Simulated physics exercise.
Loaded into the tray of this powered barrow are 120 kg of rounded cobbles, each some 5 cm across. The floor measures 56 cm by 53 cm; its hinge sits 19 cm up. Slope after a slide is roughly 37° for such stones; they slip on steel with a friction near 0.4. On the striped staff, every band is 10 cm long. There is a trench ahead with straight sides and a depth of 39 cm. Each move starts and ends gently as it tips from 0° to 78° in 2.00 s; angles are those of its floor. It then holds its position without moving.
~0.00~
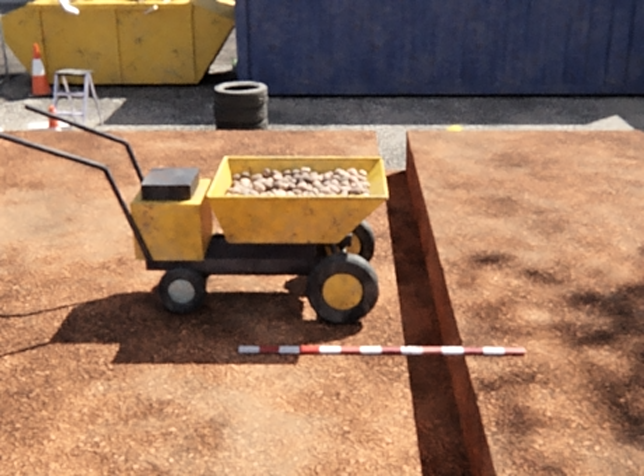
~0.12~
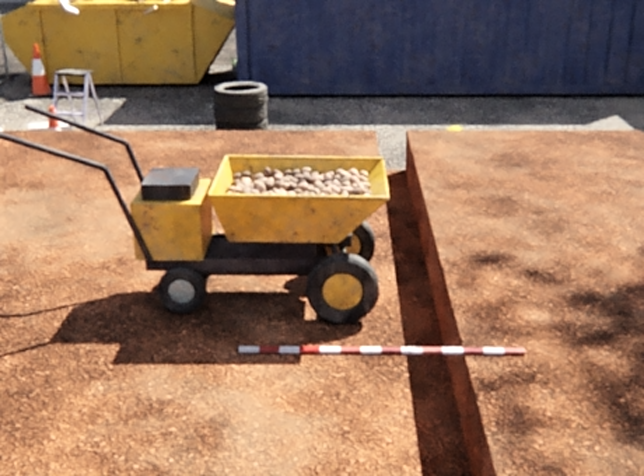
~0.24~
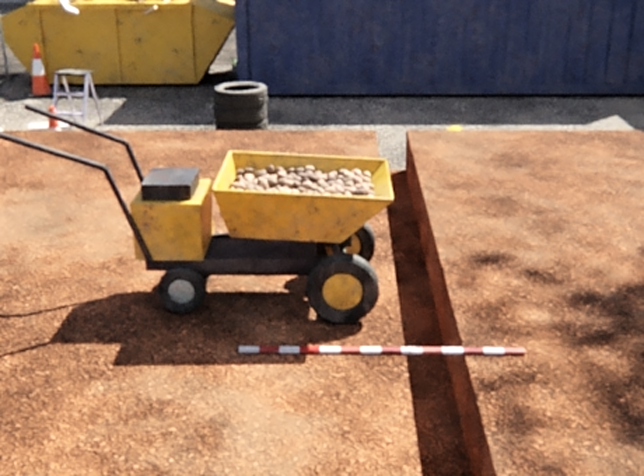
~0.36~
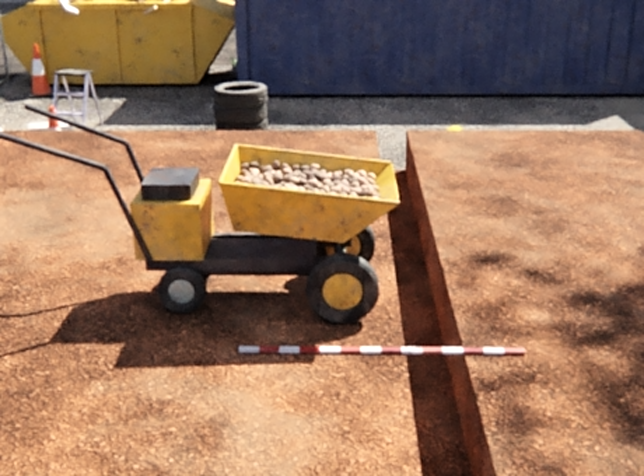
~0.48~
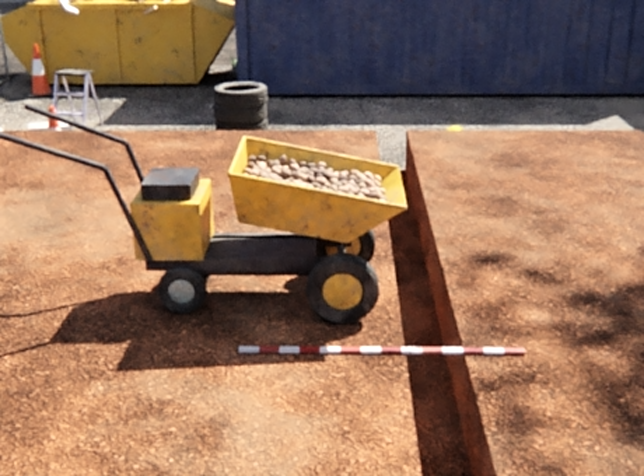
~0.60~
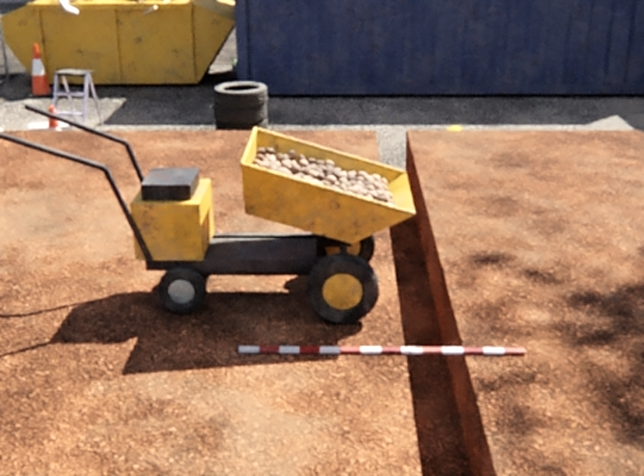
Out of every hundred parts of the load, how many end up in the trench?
Close to 12 in a hundred.
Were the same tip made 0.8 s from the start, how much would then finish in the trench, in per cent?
My guess is near 10 percent.
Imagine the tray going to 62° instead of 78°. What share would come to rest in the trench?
Then close to 35 per cent.
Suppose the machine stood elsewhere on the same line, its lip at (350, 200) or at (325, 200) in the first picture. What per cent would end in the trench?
Around 85 and then 100 percent.
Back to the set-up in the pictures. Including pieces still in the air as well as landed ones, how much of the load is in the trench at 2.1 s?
By then, around 5 percent.
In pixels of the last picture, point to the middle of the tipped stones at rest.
The stones end up centred near (492, 294).
After 1.5 s the floor is at 66°; 96 % in the tray, 4 % past the trench; the foremost stones are at (470, 292).
After 2.1 s the floor is at 78°; 30 % in the tray, 6 % in the trench, 64 % past the trench; the foremost stones are at (588, 300).
After 2.5 s the floor is at 78°; 19 % in the tray, 11 % in the trench, 70 % past the trench; the foremost stones are at (623, 301).
After 4.4 s the floor is at 78°; 18 % in the tray, 12 % in the trench, 70 % past the trench; the foremost stones are at (629, 301).
